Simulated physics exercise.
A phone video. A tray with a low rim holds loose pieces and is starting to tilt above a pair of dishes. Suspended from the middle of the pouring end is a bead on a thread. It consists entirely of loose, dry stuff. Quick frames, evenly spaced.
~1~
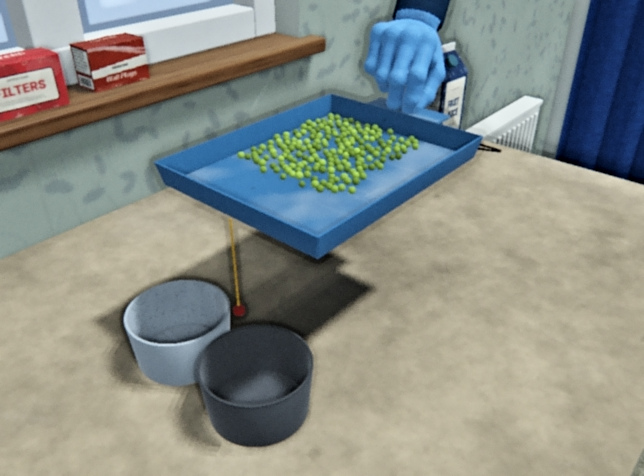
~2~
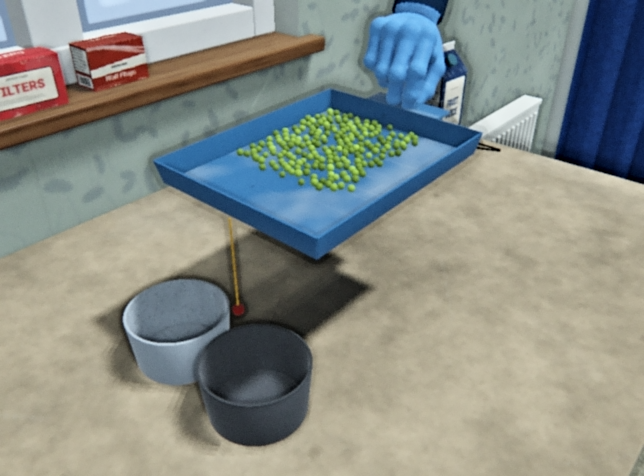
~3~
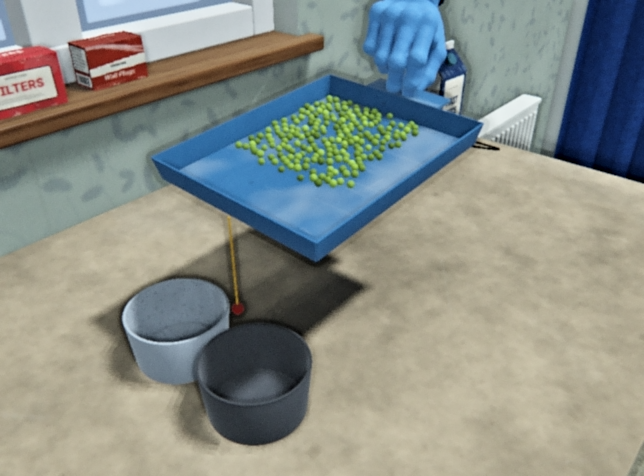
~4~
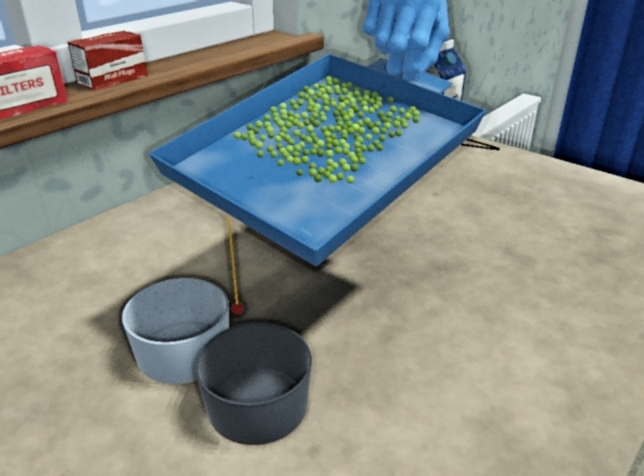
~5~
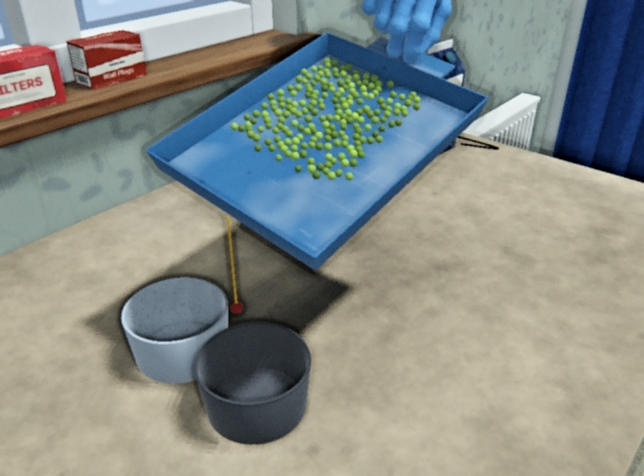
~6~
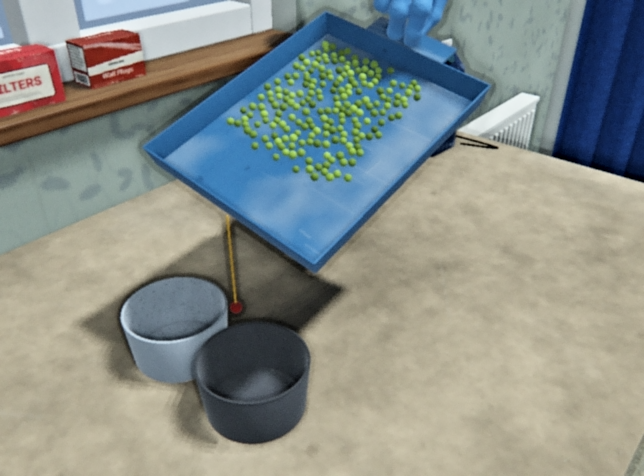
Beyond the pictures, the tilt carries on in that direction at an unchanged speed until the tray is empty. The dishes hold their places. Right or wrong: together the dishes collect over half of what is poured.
Wrong.
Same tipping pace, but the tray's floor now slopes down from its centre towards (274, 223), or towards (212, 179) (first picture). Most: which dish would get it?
So, the dish at the right the first time round, the dish at the left the second.
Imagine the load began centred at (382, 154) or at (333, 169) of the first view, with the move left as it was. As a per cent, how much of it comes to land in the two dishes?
First try 30 %, second try 30 %.
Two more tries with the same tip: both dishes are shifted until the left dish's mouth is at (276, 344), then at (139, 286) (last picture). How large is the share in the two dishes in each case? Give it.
You'd end up with around 70 per cent and then around 0 per cent.
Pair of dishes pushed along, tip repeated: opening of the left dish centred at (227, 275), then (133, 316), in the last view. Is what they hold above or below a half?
So that's a lesser portion the first time round, a lesser portion the second.
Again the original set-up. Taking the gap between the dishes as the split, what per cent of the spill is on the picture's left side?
Roughly 10 %.
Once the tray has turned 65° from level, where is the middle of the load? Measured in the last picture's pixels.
Near the pixel (304, 267).
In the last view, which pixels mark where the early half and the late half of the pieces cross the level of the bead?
The opening part goes through (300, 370); what follows goes through (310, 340).
Shortly afterwards, tray tipped steeply; near two thirds on the tray; only a few in the right dish; only a few outside both; near a quarter in the air.
Next, tray tipped past a quarter turn; near a quarter on the tray; near a quarter in the right dish; near half outside both; a little in the air.
Some moments later, tray tipped past a quarter turn; near a third in the right dish; near two thirds outside both.
In the end, tray tipped past a quarter turn; near a third in the right dish; none at all in the left dish; near two thirds outside both.
